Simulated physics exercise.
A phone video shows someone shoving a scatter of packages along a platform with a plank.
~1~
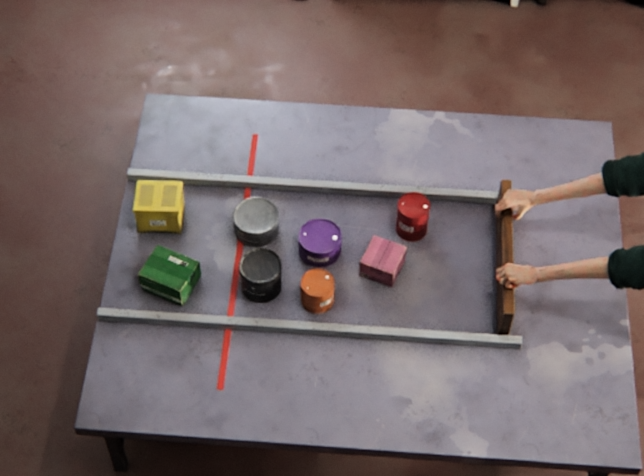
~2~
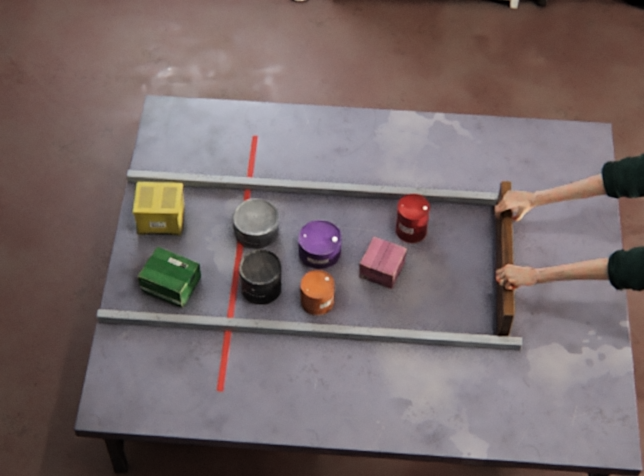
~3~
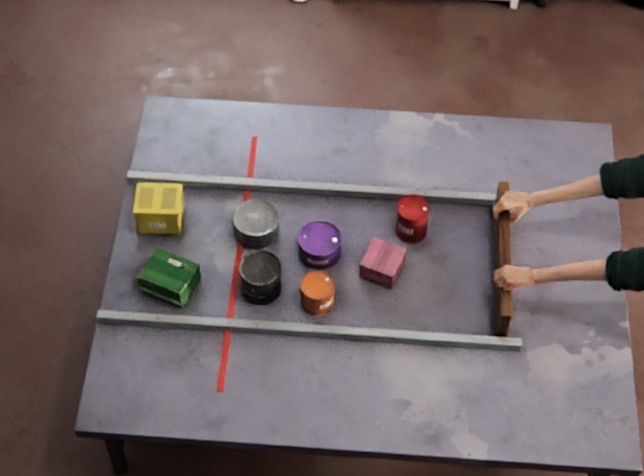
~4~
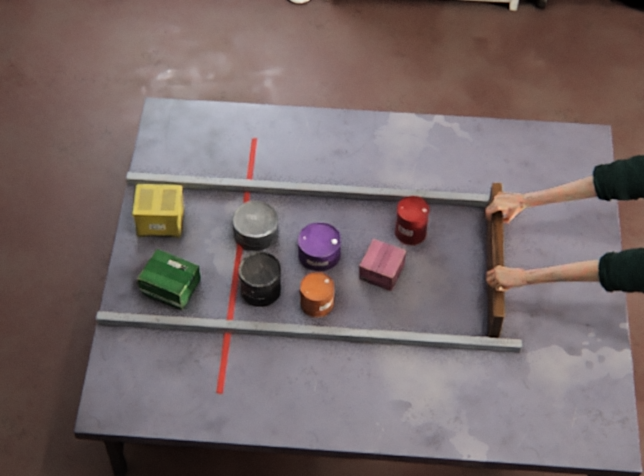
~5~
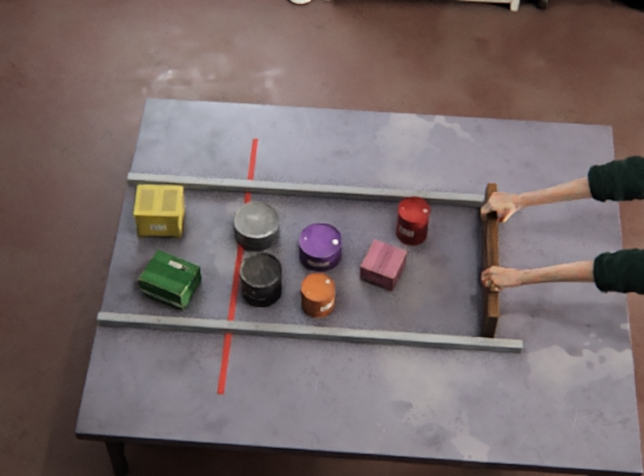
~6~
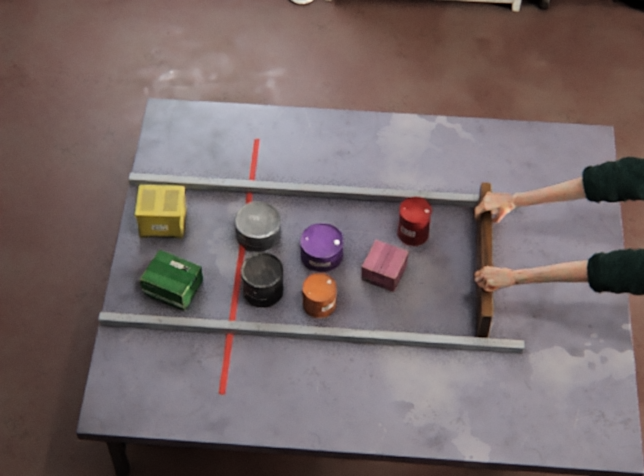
Two hands in dark green sleeves grip a brown wooden plank at the right of a grey table, seen from high above on a reddish-brown floor. Between two pale rails lie a red canister, pink box, purple and orange tins, grey and black pails near a red tape line, and a yellow tote and green parcel at left. The hands slide the plank slightly left, touching none of the packages, which stay put.
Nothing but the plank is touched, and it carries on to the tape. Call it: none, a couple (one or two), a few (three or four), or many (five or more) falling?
Call: None.
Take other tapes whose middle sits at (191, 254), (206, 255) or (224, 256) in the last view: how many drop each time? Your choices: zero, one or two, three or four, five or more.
Going through the places as listed, I'd say either one or two, then no fall at all, then no fall at all.
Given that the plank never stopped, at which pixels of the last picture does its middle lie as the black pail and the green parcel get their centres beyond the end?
I'd say about (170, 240) for the first one and about (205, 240) for the second.
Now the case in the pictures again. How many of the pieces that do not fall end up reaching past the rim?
Looks like 0 of them.
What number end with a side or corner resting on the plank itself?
At rest, 3 are in contact.
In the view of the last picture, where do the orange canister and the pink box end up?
In order, first (218, 295), then (218, 268).
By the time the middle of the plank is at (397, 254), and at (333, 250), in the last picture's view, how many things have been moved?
At first I count 2, and then 5.
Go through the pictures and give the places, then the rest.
The first picture shows yellow tote (160, 207); green parcel (170, 275); grey pail (256, 222); plank (505, 257); tape (239, 252).
The second picture shows green parcel (170, 277); black pail (261, 277).
The third picture shows grey pail (256, 225); pink box (383, 263).
The fourth picture shows yellow tote (159, 211); plank (495, 260).
The fifth picture shows green parcel (171, 280); red canister (413, 221).
The sixth picture shows yellow tote (162, 212); green parcel (172, 280); grey pail (258, 227); plank (484, 260); tape (241, 257).
Soon after, none off yet; yellow tote at rest near (162, 212); green parcel at rest near (172, 280); grey pail at rest near (258, 227).
After that, none off yet; yellow tote at rest near (162, 212); green parcel at rest near (172, 280); grey pail displaced a little near (253, 225).
And then, none off yet; yellow tote at rest near (162, 212); green parcel at rest near (172, 280); grey pail displaced about its own width near (212, 209).
In the end, the number that fall off is zero.
